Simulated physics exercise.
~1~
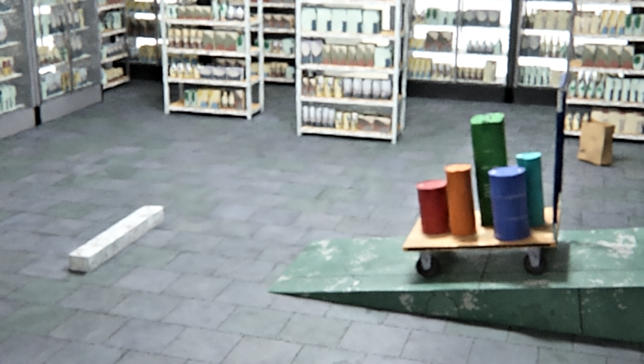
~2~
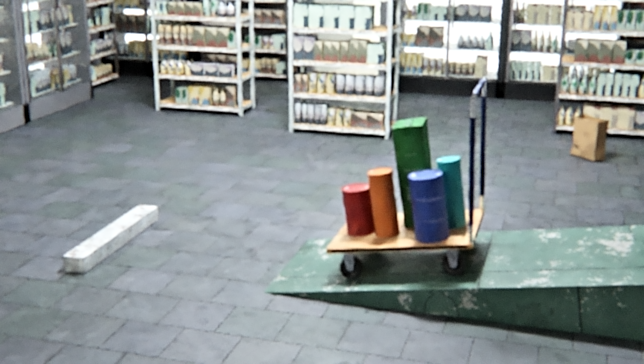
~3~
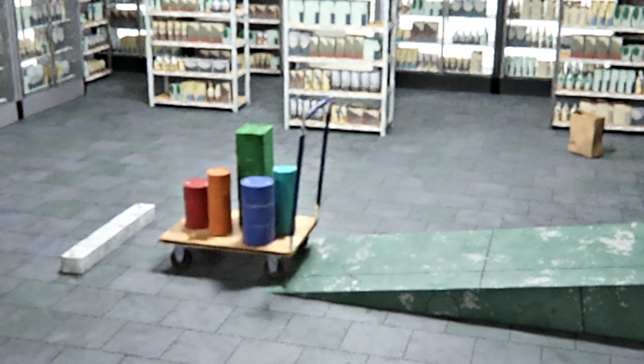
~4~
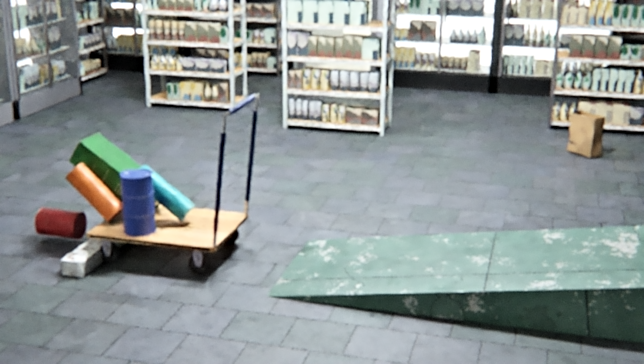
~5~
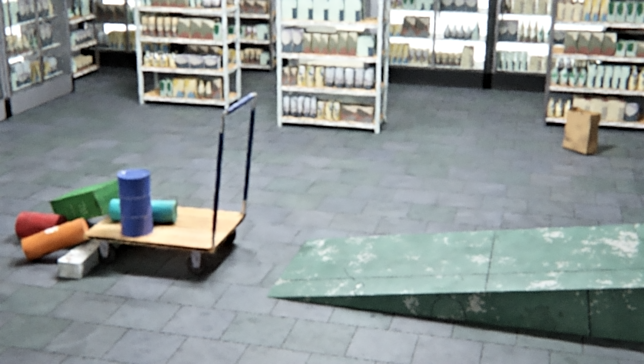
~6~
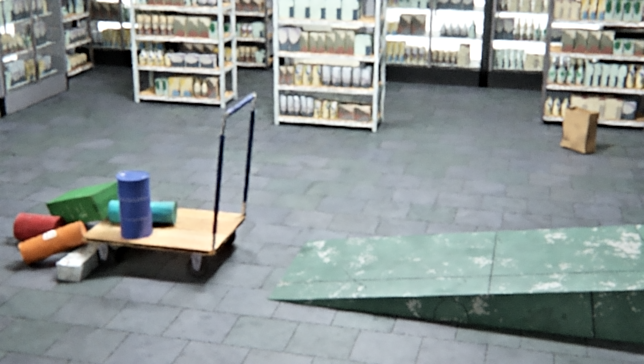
A flat trolley with a blue handle rolls left down a green ramp in a grey-tiled shop, seen from slightly above, with stocked shelves and a paper bag behind. It carries a red, an orange, a turquoise and a blue canister and a tall green box. It leaves the ramp, crosses the floor and stops against a pale kerb. The red canister drops off the front, then the orange canister and green box topple over the edge after it. The turquoise canister tips onto its side on the deck, while the blue one stays standing beside it.
